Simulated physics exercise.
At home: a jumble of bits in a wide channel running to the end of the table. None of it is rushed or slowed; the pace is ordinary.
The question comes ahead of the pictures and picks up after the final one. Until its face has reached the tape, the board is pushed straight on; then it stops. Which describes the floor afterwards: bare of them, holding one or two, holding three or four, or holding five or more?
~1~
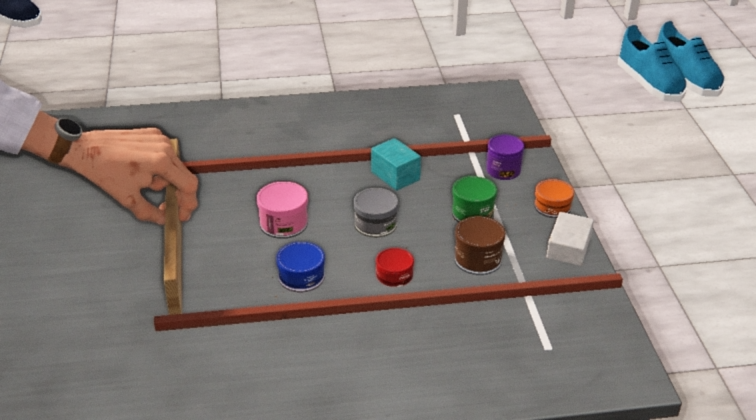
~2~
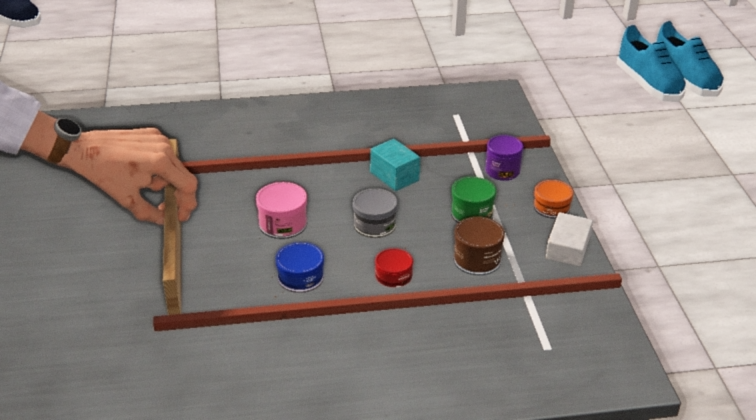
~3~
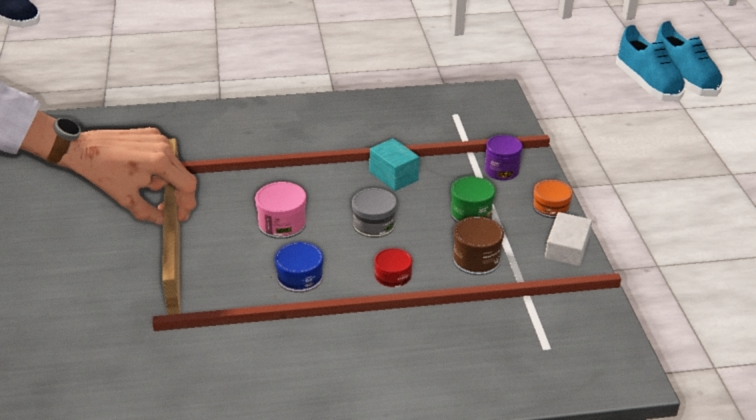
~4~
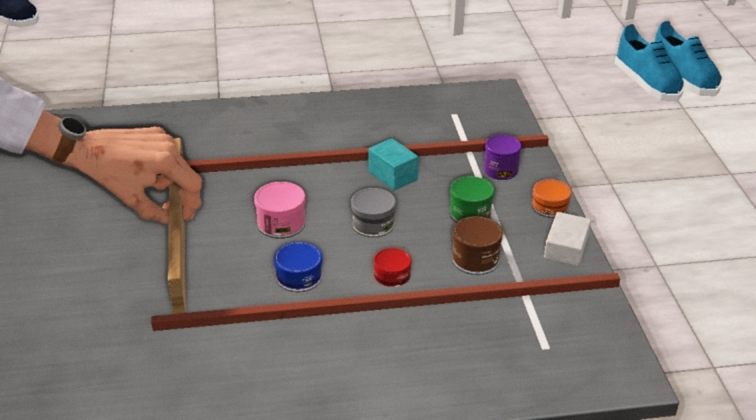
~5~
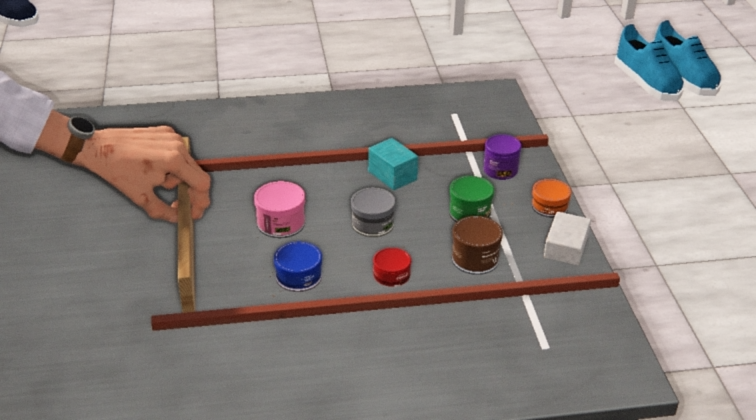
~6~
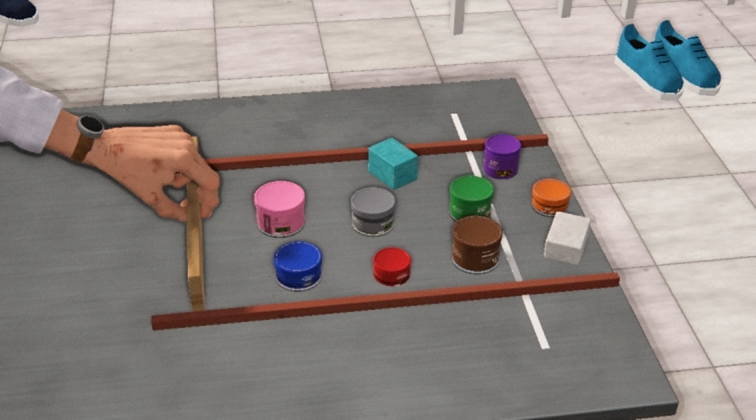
The floor is holding one or two.
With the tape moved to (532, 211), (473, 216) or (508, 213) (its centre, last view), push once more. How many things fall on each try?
Try 1: 4; try 2: 0; try 3: 2.
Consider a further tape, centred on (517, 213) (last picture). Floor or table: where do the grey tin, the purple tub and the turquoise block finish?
The grey tin is still there; as for the purple tub, it is still there; and the turquoise block is still there.
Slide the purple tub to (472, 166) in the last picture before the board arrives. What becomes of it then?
From that start, the object then is safe.
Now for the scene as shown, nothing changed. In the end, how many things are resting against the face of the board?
That makes 4.
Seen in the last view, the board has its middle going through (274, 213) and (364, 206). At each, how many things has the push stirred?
By the first moment it's 2, by the second it's 4.
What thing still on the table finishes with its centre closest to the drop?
That would be the brown pot, which ends nearest.
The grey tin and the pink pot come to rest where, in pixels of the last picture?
Roughly at (519, 212) and at (510, 183), in that order.
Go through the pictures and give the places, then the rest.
Orange tin (554, 199); white block (570, 239); purple tub (505, 158); board (174, 223); tape (496, 215), in the first frame.
White block (570, 239); brown pot (478, 246), in the second frame.
Purple tub (503, 158); blue pot (300, 267), in the third frame.
Orange tin (551, 198); grey tin (373, 212), in the fourth frame.
White block (568, 238); board (186, 221), in the fifth frame.
Orange tin (551, 198); white block (568, 238); purple tub (502, 157); board (195, 220); tape (493, 214), in the sixth frame.
A little later, none off yet; orange tin at rest near (551, 198); white block at rest near (568, 238); purple tub at rest near (502, 157).
When it is over, the number that fall off is one or two; down, white block and orange tin.
